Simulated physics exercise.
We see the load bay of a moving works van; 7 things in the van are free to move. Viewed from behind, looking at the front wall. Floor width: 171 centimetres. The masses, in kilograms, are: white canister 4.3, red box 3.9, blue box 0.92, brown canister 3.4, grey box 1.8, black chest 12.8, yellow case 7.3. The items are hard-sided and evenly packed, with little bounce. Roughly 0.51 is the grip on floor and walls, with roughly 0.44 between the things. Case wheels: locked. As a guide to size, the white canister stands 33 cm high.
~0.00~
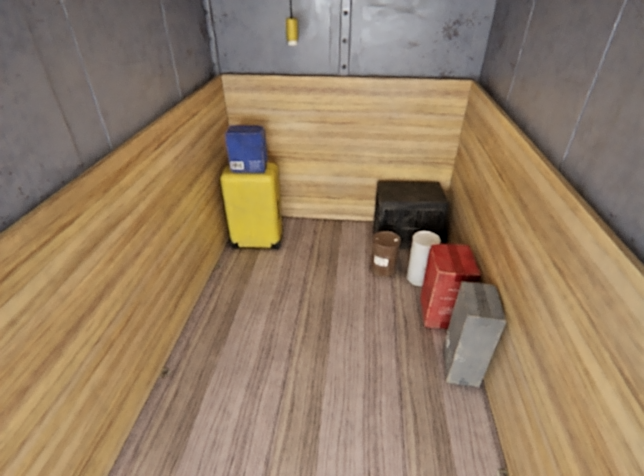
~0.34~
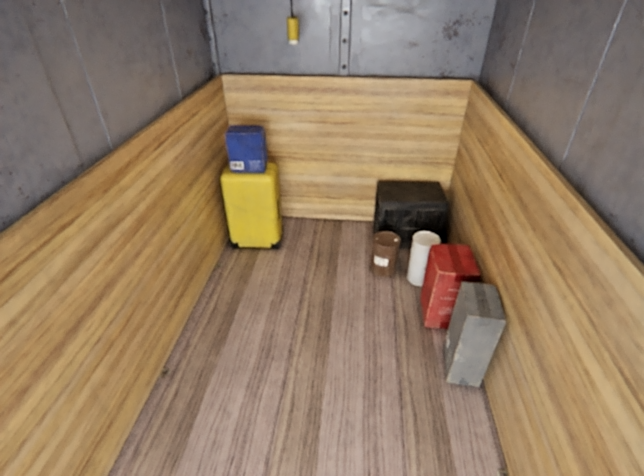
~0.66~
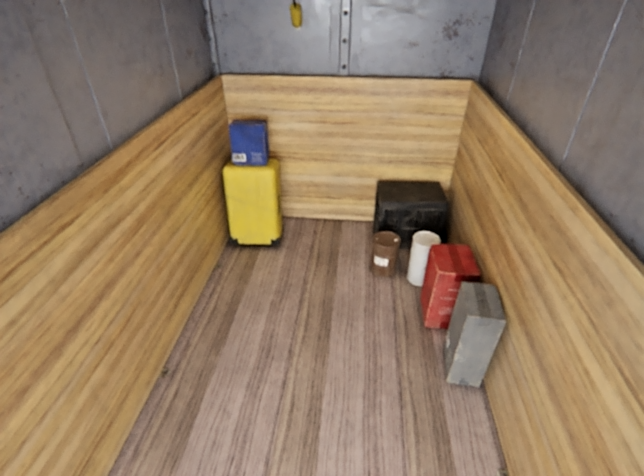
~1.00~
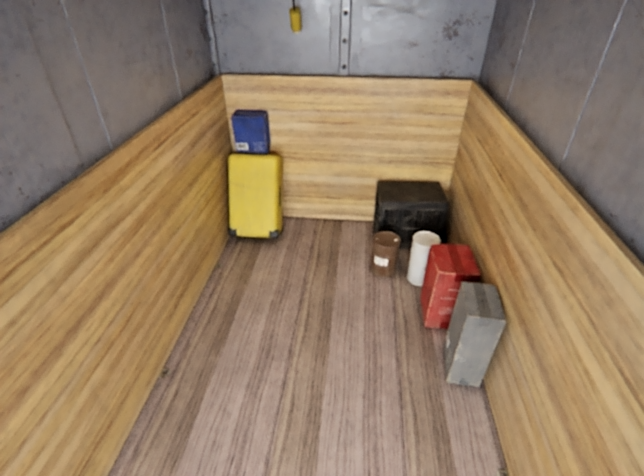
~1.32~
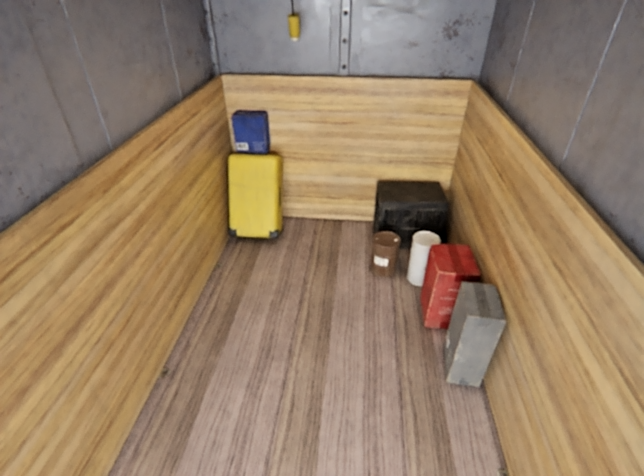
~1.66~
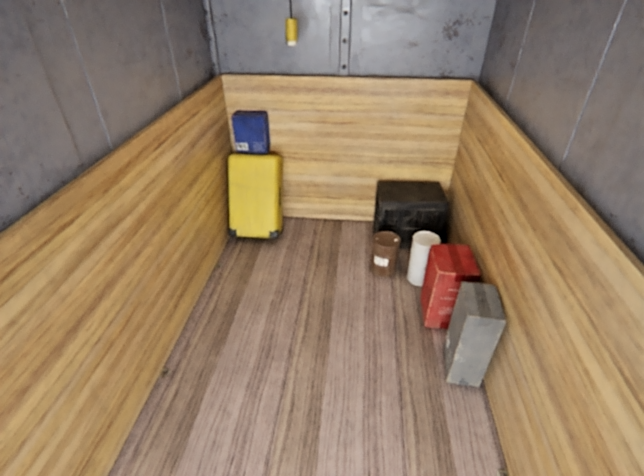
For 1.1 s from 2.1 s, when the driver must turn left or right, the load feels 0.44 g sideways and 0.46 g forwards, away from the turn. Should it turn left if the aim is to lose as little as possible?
Yes, left is the way to go.
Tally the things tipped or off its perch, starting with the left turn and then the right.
The left turn costs 2 and the right turn costs 4.
Turning left. Around 2.56 s, load feels 0.46 g forwards, 0.44 g right; white canister shifted 4 cm near (426, 257); red box shifted 4 cm near (451, 284); yellow case at 23° to upright.
Around 4.16 s, no push; white canister at 41° to upright near (437, 240); red box shifted 6 cm near (452, 282); blue box at 27° to upright.
Around 4.96 s, no push; blue box now off its perch; white canister at 41° to upright near (437, 240); red box shifted 6 cm near (452, 282).
Finally (5.6 s), off its perch, blue box; on their side or leaning hard in the van, white canister; not toppled but over 15 cm from the start, brown canister; the other 4 still in place (within 15 cm). In the last view, white canister near (437, 240), red box near (452, 282).
Turning right instead, white canister, blue box, brown canister and grey box tipped over or off its perch, 4 of 7 in all.
